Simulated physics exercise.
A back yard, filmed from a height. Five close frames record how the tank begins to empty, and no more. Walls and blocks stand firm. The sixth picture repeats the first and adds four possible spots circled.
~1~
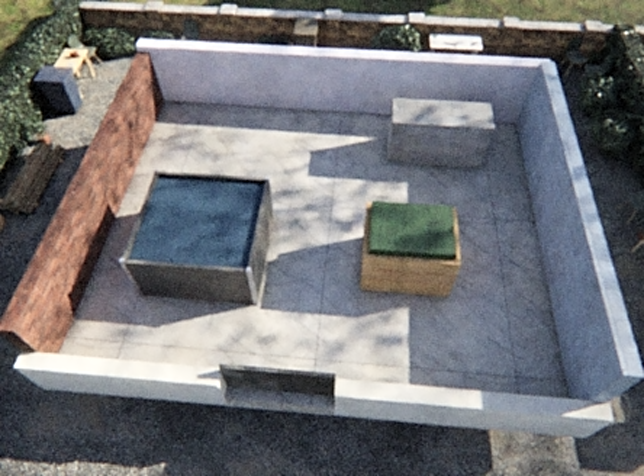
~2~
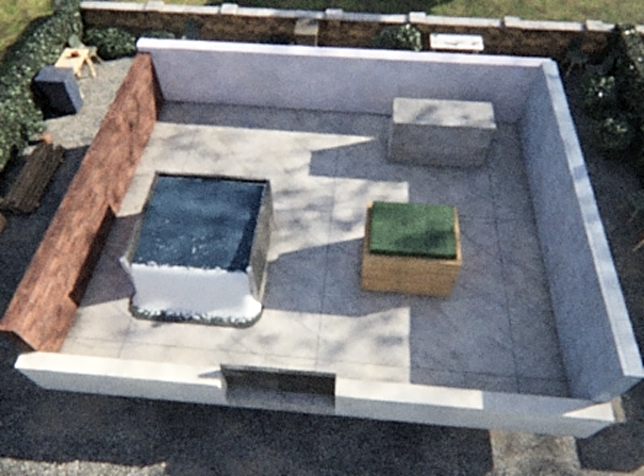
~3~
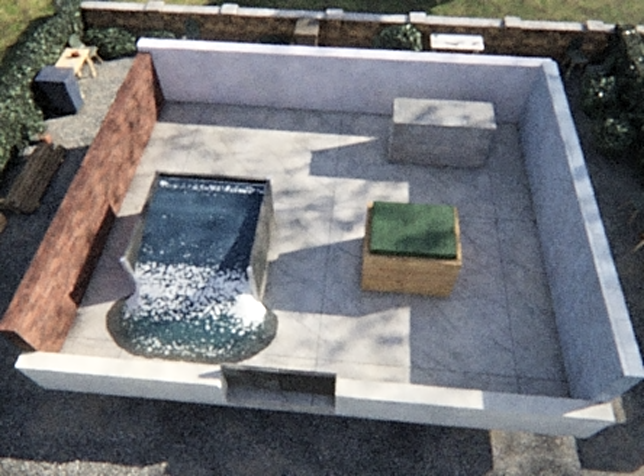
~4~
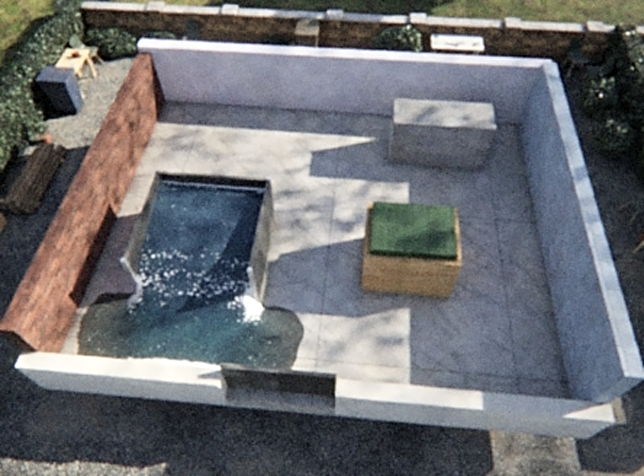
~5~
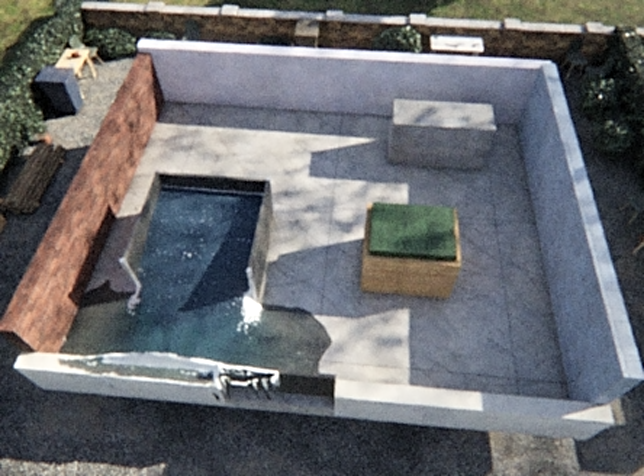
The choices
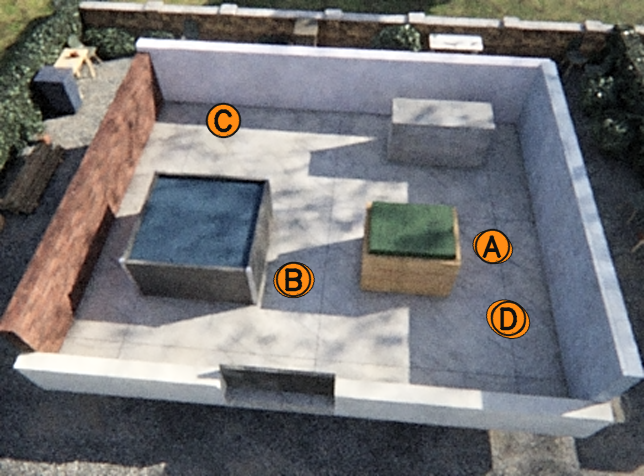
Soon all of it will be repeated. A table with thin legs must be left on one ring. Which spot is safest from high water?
Place B does it best.
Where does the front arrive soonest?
That is place D.
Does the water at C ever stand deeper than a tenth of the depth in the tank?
Yes.
In orange, A at (492, 246); B at (293, 279); C at (223, 120); D at (508, 318).
With A, the water peaks at about 17 % of the depth that stood in the tank.
With B, the water peaks at about 10 % of the depth that stood in the tank.
With C, the water peaks at about 23 % of the depth that stood in the tank.
With D, the water peaks at about 20 % of the depth that stood in the tank.
